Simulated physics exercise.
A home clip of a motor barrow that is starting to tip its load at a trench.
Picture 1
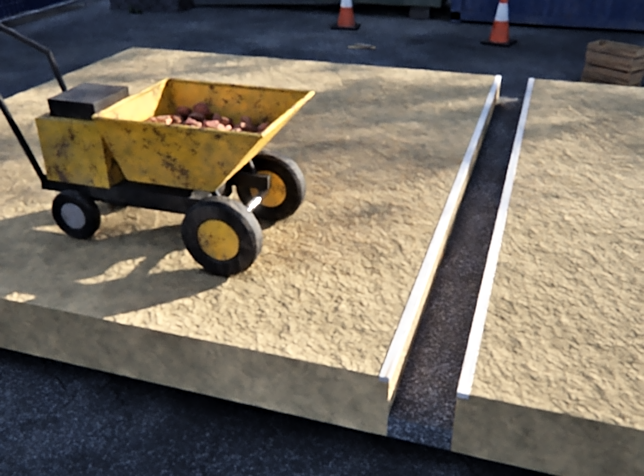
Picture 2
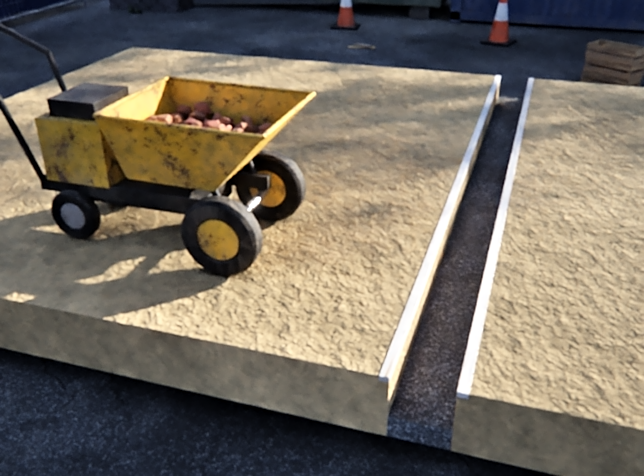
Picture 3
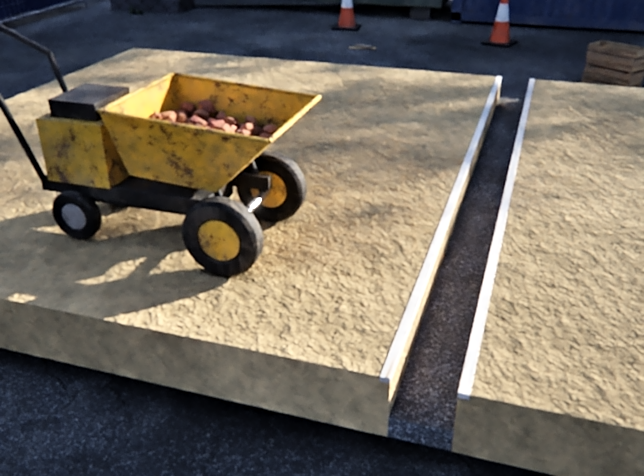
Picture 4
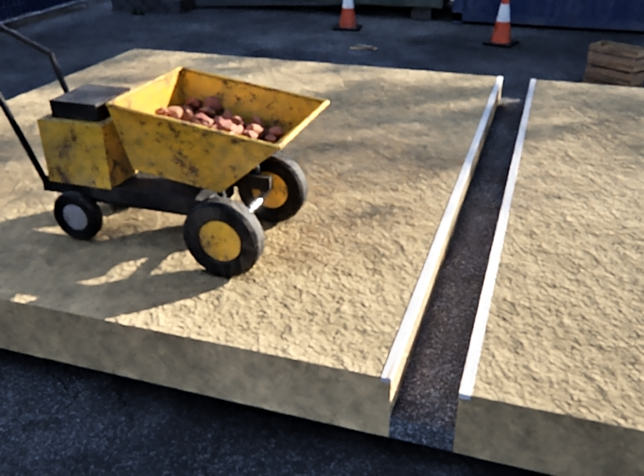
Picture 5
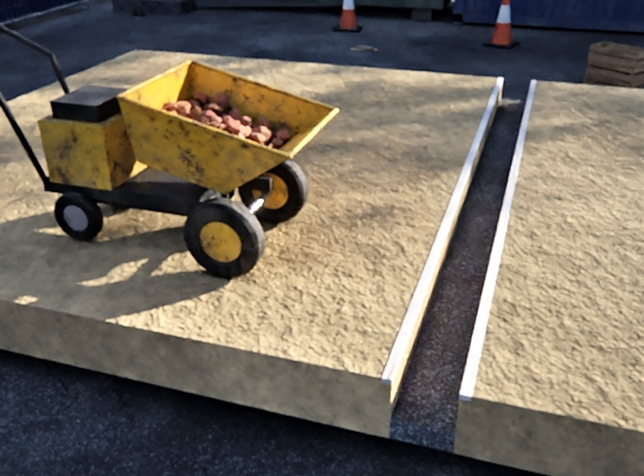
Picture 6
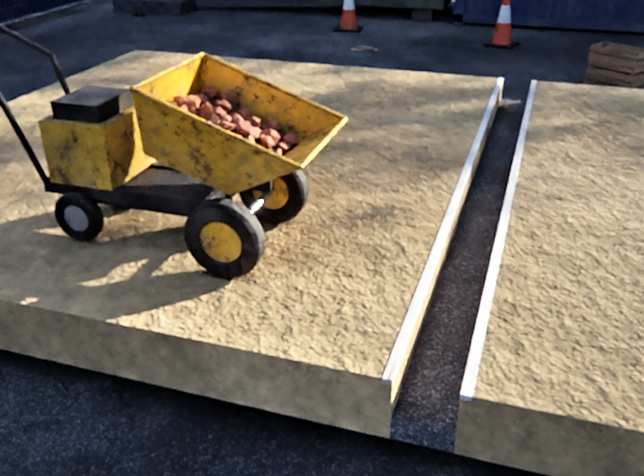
A yellow motor barrow loaded with reddish rubble stood on a sandy slab left of a narrow trench, and its skip slowly tilted forward to the right while its wheels stayed put.
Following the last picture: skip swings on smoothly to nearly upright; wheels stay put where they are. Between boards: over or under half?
Under half.
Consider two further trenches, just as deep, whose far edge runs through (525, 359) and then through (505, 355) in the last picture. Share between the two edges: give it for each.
Lab note: Case 1 around 20 %, case 2 20 %.
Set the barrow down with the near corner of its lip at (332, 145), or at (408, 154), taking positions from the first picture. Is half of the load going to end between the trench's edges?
The first try ends with the greater portion between the edges, the second with the lesser portion.
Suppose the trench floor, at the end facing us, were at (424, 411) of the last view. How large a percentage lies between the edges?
20 %.
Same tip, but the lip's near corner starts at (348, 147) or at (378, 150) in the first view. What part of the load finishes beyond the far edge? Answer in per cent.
I'd put it at around 0 percent the first time and 40 percent the second.
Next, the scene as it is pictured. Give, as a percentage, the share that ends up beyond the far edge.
Result: Some 0 % of the load.
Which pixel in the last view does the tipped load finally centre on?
Roughly pixel (403, 266).
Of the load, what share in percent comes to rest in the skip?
I'd put it at about 25 per cent.
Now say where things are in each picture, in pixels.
In the first frame, lip of the skip near (261, 137), level; top of the load near (202, 134), lumps of rubble; first edge of the trench near (401, 334); far edge near (473, 348), the trench under half as wide as the skip, and about as deep as wide.
In the second frame, lip of the skip near (262, 138), level; top of the load near (202, 133).
In the third frame, lip of the skip near (269, 142), tipped barely; top of the load near (186, 130).
In the fourth frame, lip of the skip near (278, 148), tipped a little; top of the load near (188, 118).
In the fifth frame, lip of the skip near (289, 157), tipped a little; top of the load near (185, 119).
In the sixth frame, lip of the skip near (300, 168), tipped clearly; top of the load near (195, 115); first edge of the trench near (403, 336); far edge near (476, 350).
Shortly afterwards, skip tipped steeply; the whole lot in the skip.
Next, skip tipped right over; the bulk in the skip; near a quarter short of the trench.
Some moments later, skip tipped right over; near a quarter in the skip; near half short of the trench; near a quarter in or heaped over the trench.
In the end, skip tipped right over; near a quarter in the skip; near half short of the trench; near a quarter in or heaped over the trench; none at all beyond it.
